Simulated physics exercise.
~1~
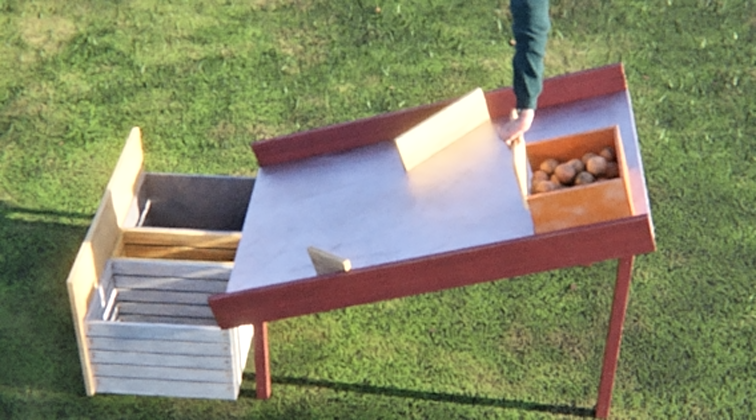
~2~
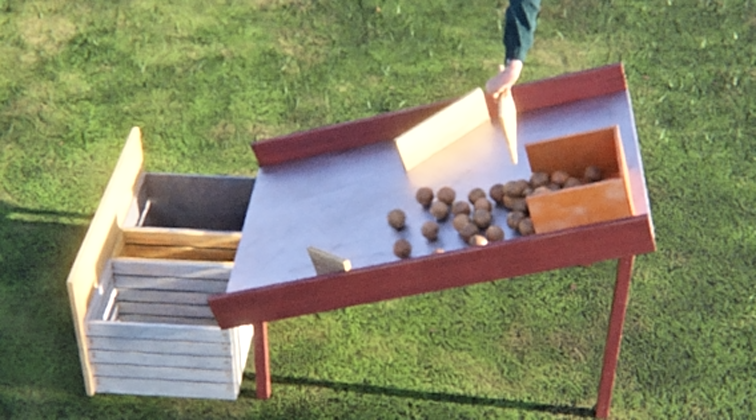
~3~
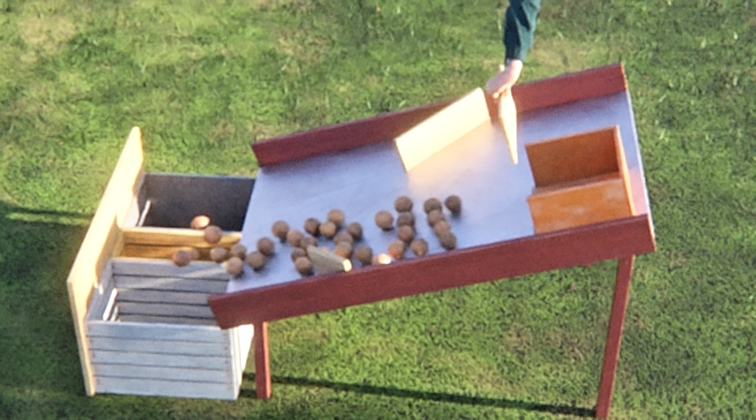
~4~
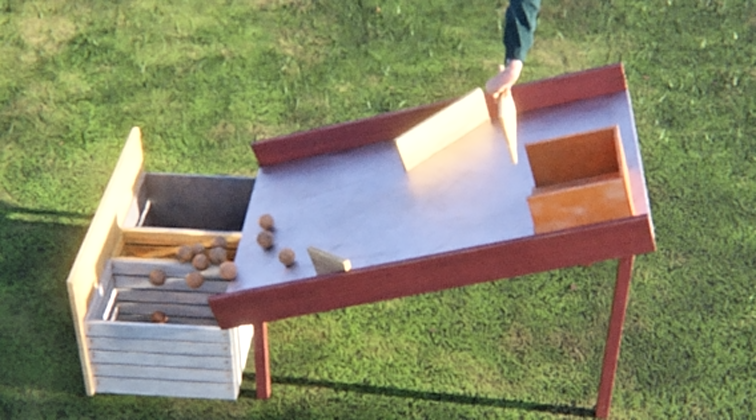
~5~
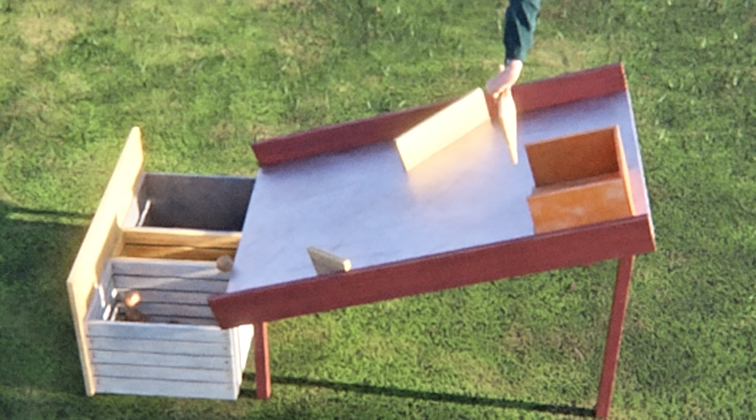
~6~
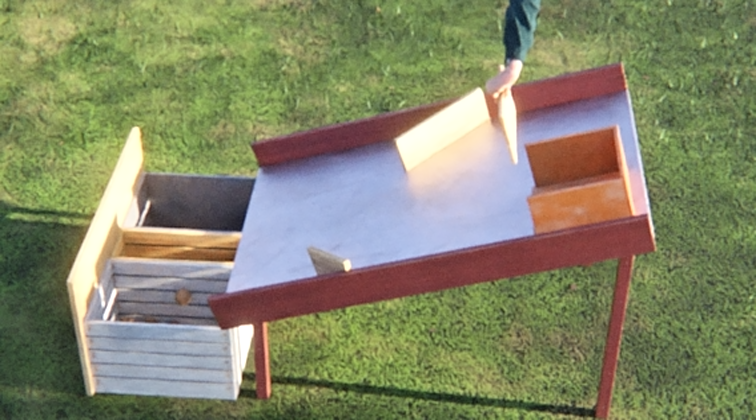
On a sunny lawn, a hand lifted a small wooden gate, and a load of round brown onions rolled left down a sloping walled table past two angled boards, dropping into the containers below, mostly the middle one, until the slope was empty.
